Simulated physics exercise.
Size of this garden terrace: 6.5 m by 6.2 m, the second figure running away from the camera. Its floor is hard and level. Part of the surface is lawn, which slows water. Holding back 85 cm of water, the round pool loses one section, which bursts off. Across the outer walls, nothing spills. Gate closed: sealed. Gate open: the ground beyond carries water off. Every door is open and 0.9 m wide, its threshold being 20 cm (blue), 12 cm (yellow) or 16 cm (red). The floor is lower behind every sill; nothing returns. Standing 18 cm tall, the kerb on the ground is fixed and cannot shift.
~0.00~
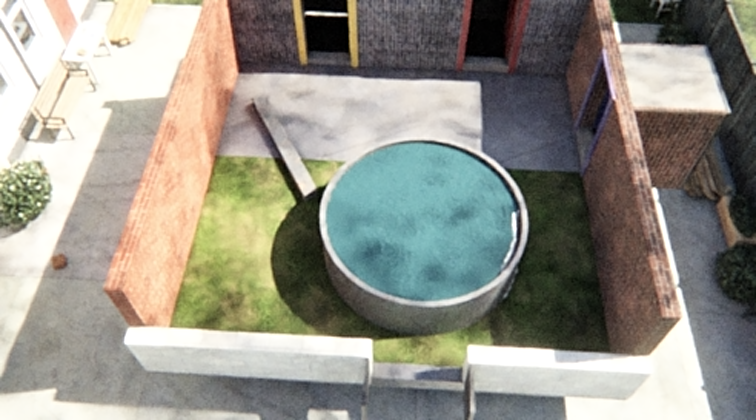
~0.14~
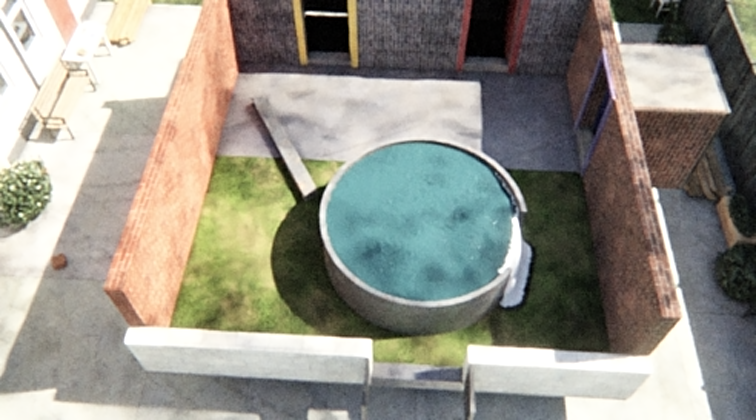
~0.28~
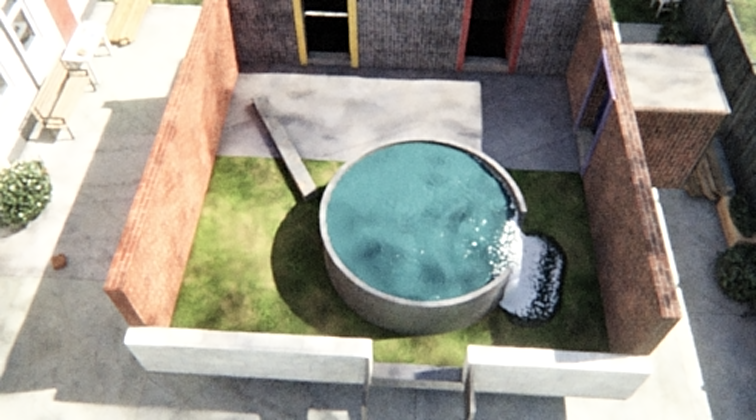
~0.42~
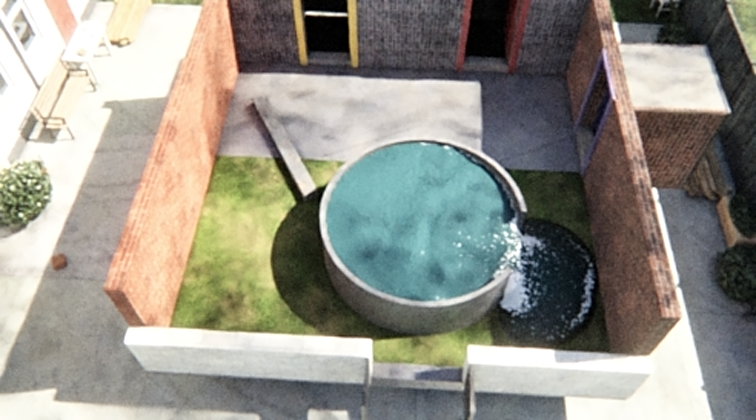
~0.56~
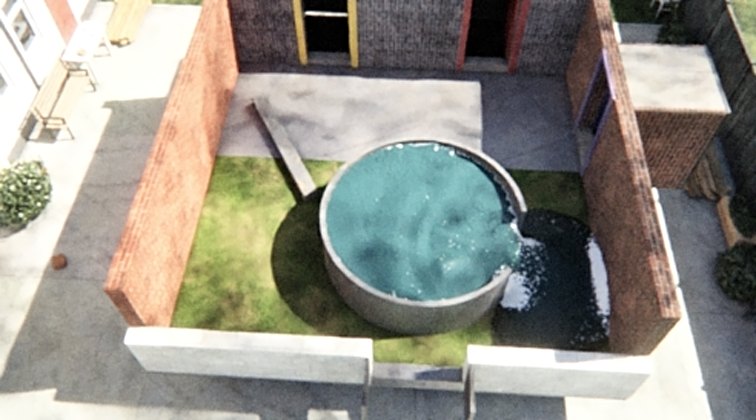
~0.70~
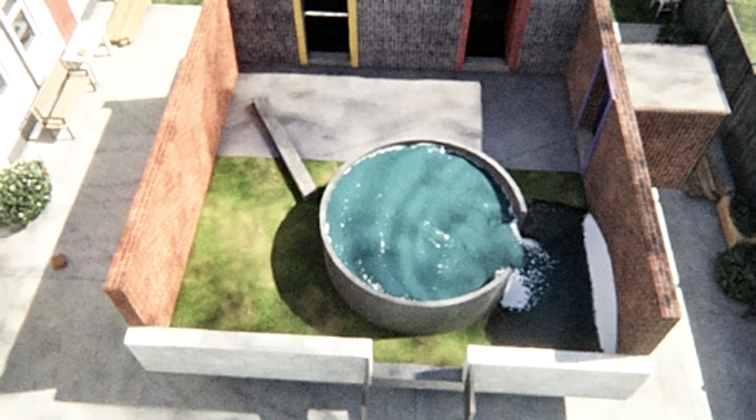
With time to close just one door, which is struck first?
Blue.
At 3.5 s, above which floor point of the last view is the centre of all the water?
(465, 248).
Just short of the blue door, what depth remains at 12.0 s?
Around 5.5 cm deep.
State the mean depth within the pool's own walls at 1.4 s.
Average depth: About 66 cm.
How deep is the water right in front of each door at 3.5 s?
Depths in cm: Blue 10, yellow 0, red 18.
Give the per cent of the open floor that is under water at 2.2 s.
Covered: Roughly 30 %.
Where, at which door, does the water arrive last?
Last: Yellow.
After 1.4 s water covers 15 % of the floor and is deepest (73 cm) near (614, 375); blue door reached at 1.3 s, yellow door not reached, red door not reached.
After 2.2 s water covers 30 % of the floor and is deepest (62 cm) near (614, 375); blue door reached at 1.3 s, yellow door not reached, red door not reached.
After 3.5 s water covers 55 % of the floor and is deepest (44 cm) near (612, 363); blue door reached at 1.3 s, yellow door not reached, red door reached at 2.6 s.
After 7.0 s water covers 95 % of the floor and is deepest (30 cm) near (612, 363); blue door reached at 1.3 s, yellow door reached at 4.0 s, red door reached at 2.6 s.
After 12.0 s water covers 95 % of the floor and is deepest (16 cm) near (614, 375); blue door reached at 1.3 s, yellow door reached at 4.0 s, red door reached at 2.6 s.
